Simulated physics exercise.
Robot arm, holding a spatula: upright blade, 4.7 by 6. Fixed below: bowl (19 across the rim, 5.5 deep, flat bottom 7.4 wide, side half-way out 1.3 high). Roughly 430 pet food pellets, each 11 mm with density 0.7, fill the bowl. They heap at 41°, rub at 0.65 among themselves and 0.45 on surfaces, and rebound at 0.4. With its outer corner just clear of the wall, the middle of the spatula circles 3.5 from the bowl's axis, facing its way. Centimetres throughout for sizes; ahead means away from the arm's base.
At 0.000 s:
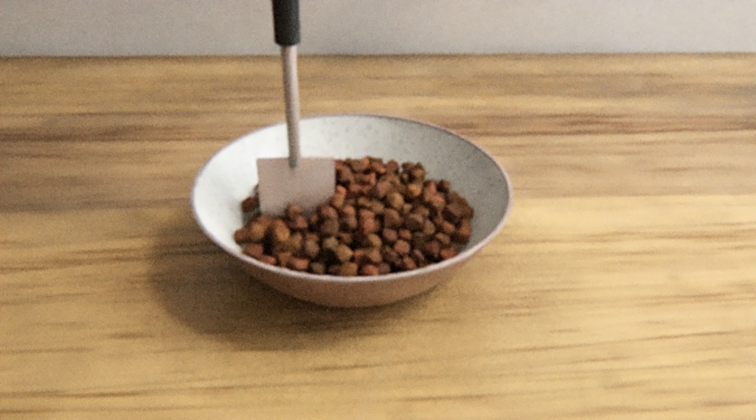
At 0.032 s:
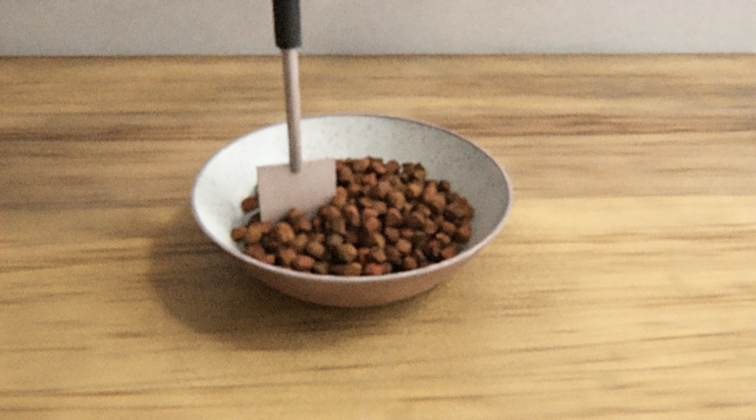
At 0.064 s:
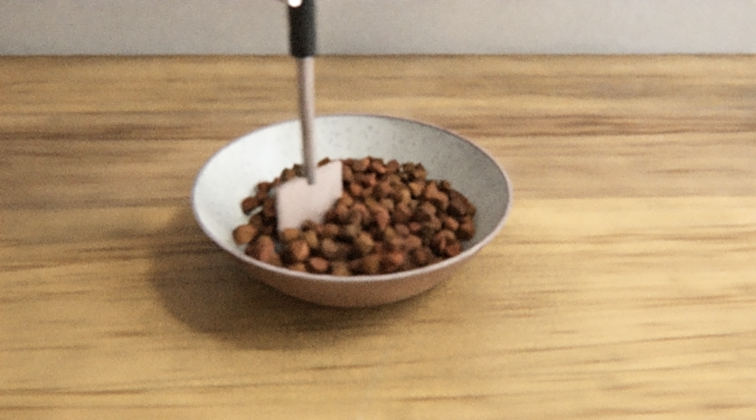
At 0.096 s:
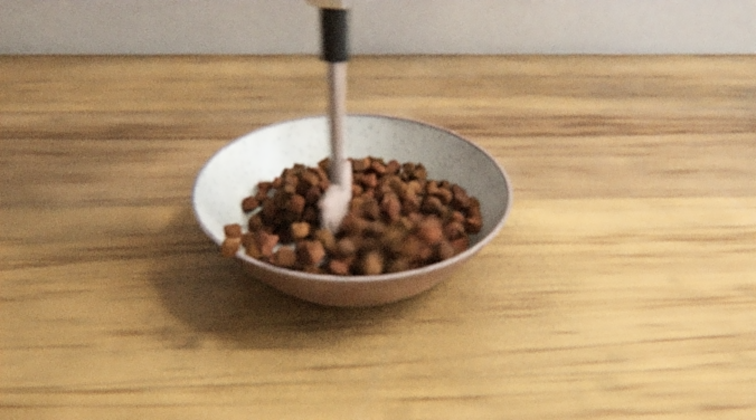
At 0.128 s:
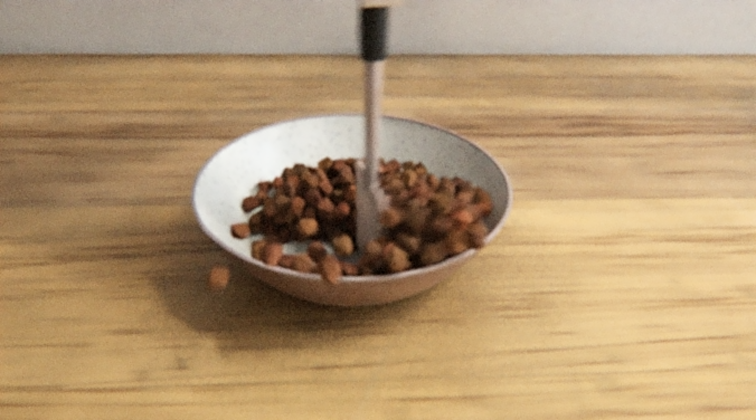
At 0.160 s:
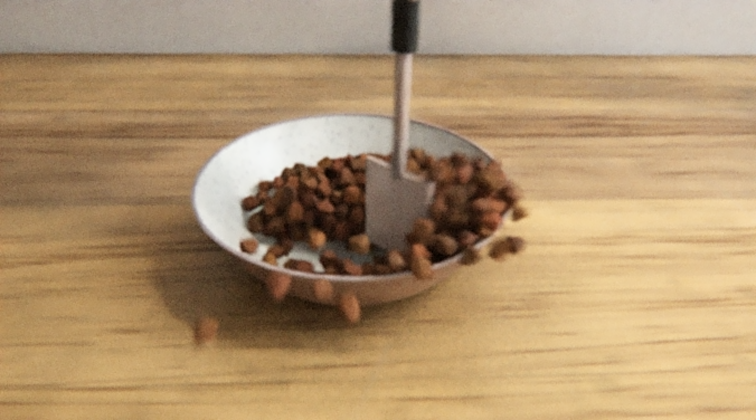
The video shows a spatula standing in a shallow bowl of brown pellets on a wooden surface, then sweeping rightward through them, turning its blade, pushing them toward the right side as several go over the rim.
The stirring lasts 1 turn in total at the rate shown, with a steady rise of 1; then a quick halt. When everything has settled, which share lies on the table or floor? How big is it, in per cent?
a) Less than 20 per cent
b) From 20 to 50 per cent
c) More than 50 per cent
b.
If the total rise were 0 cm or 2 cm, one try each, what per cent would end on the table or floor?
Some 35 and some 30 per cent.
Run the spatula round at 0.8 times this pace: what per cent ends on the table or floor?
About 25 per cent.
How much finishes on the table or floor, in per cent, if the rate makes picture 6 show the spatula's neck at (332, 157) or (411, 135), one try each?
Some 5 and 40 per cent respectively.
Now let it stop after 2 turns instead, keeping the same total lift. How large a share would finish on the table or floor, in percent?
Estimate: Near 45 %.
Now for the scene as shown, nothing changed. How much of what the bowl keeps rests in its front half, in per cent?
Near 60 per cent of what stays in the bowl.
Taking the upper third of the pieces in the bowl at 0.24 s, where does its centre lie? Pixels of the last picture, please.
I'd put it at around (408, 141).
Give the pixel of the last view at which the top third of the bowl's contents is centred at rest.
About (284, 234).
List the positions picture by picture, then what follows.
Spatula neck at (294, 135), 0° round; upper third of the load around (364, 203), from x 240 to 465, top at y 165; 426 in the bowl, in the first picture.
Spatula neck at (295, 139), 13° round; upper third of the load around (357, 204), from x 240 to 465, top at y 165, in the second picture.
Spatula neck at (308, 151), 43° round; upper third of the load around (358, 217), from x 240 to 465, top at y 165, in the third picture.
Spatula neck at (337, 158), 74° round; upper third of the load around (376, 225), from x 230 to 475, top at y 165; 424 in the bowl, 2 in flight or on the tool, in the fourth picture.
Spatula neck at (371, 156), 105° round; upper third of the load around (410, 216), from x 220 to 485, top at y 165; 421 in the bowl, 5 in flight or on the tool, in the fifth picture.
Spatula neck at (399, 146), 136° round; upper third of the load around (445, 198), from x 205 to 520, top at y 150; 415 in the bowl, 11 in flight or on the tool, in the sixth picture.
By 0.24 s, 218° round, highest piece 9 above the table; 365 in the bowl, 11 on the table or floor, 50 in flight or on the tool.
By 0.33 s, 300° round, highest piece 9 above the table; 322 in the bowl, 63 on the table or floor, 41 in flight or on the tool.
By 0.57 s, 0° round, highest piece 7 above the table; 277 in the bowl, 147 on the table or floor, 2 in flight or on the tool.
By 1.27 s, 0° round, highest piece 6 above the table; 276 in the bowl, 150 on the table or floor.
Final count, 276 in the bowl, 150 on the table or floor. That is 35 % on the table or floor.
